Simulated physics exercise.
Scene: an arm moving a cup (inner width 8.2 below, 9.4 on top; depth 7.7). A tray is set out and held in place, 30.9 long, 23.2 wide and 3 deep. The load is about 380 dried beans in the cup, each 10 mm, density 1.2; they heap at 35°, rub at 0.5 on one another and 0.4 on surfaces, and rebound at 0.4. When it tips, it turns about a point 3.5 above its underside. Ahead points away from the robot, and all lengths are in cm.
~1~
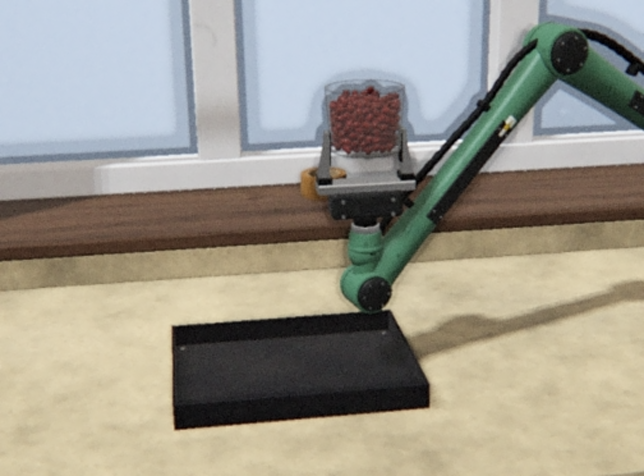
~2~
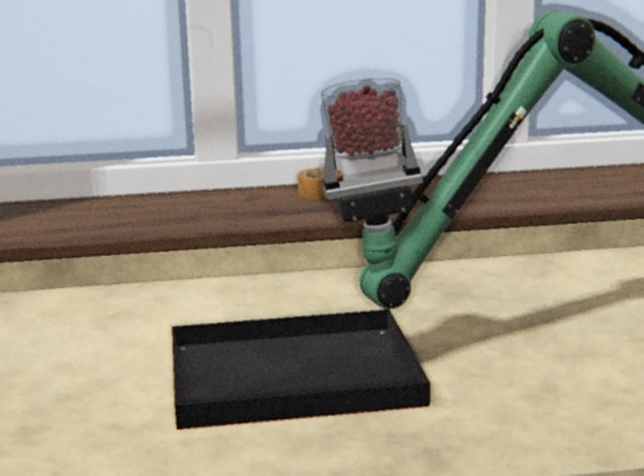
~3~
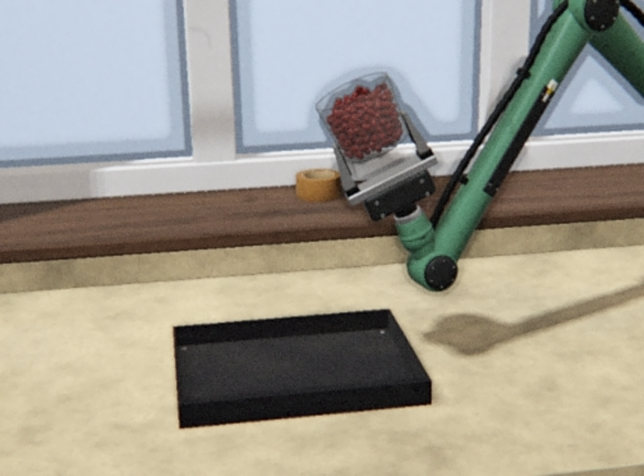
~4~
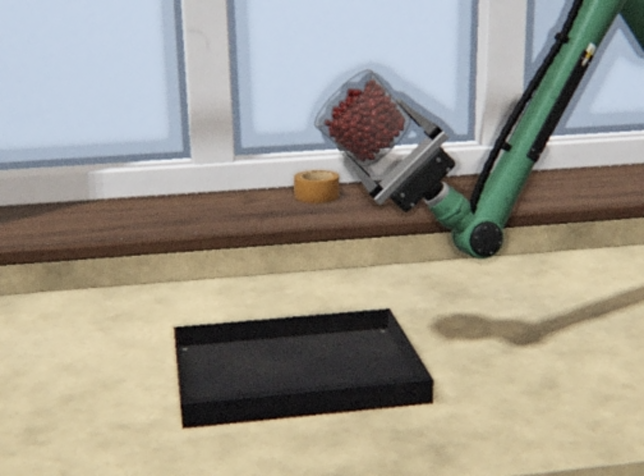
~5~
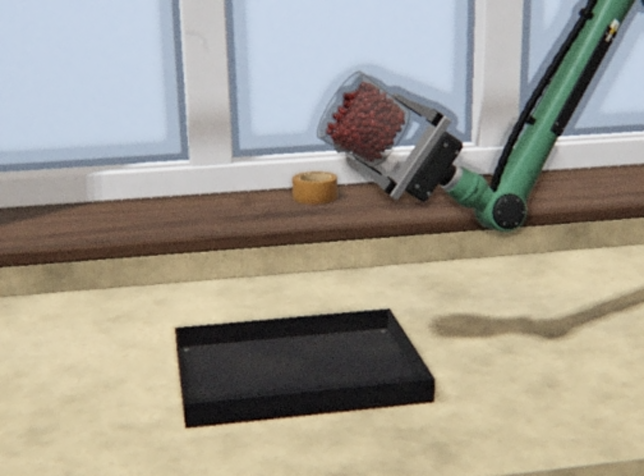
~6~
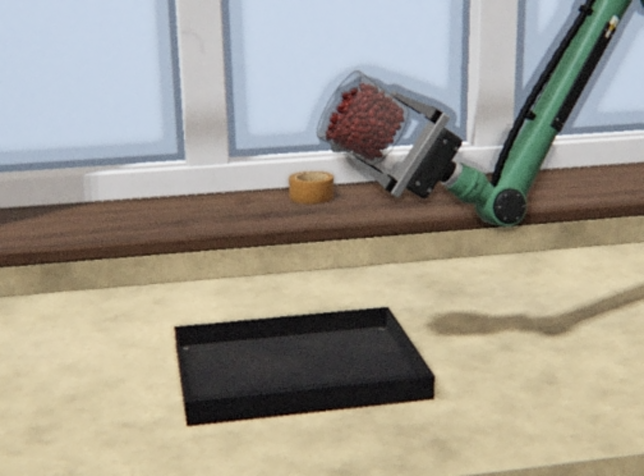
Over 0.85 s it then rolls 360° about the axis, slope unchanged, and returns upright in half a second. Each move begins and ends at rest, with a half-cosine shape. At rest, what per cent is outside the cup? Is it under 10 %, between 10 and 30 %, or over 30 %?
Under 10 %.
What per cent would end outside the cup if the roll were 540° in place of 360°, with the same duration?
Then roughly 0 per cent.
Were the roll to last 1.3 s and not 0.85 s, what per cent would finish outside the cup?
It would be near 0 per cent.
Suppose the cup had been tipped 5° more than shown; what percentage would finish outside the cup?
Then roughly 5 per cent.
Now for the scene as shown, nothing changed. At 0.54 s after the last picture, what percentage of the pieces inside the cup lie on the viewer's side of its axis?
I'd put it at about 50 per cent.
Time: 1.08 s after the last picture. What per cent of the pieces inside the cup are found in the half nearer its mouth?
About 45 percent is in the half nearer the mouth.
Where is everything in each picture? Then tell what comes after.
The first picture shows the cup middle at (365, 120), upright; upper third of the load around (363, 106), from x 335 to 395, top at y 90; 375 in the cup.
The second picture shows the cup middle at (364, 120), tipped 7°; upper third of the load around (366, 107), from x 330 to 395, top at y 90.
The third picture shows the cup middle at (365, 120), tipped 24°; upper third of the load around (369, 106), from x 330 to 400, top at y 85.
The fourth picture shows the cup middle at (365, 121), tipped 43°; upper third of the load around (370, 106), from x 330 to 400, top at y 85.
The fifth picture shows the cup middle at (366, 122), tipped 55°; upper third of the load around (370, 106), from x 330 to 400, top at y 85.
The sixth picture shows the cup middle at (365, 121), tipped 56°; upper third of the load around (369, 106), from x 330 to 400, top at y 85; 375 in the cup.
Then, 0.54 s on, tipped 56°, highest piece 39 above the table; 374 in the cup, 1 in flight or on a rim.
Then, 1.08 s on, tipped 32°, highest piece 38 above the table; 374 in the cup, 1 in the tray.
Then, 1.55 s on, upright, highest piece 38 above the table; 374 in the cup, 1 in the tray.
Then, 2.25 s on, upright, highest piece 38 above the table; 374 in the cup, 1 in the tray.
In the end, 374 in the cup, 1 in the tray. That is 0 % outside the cup.
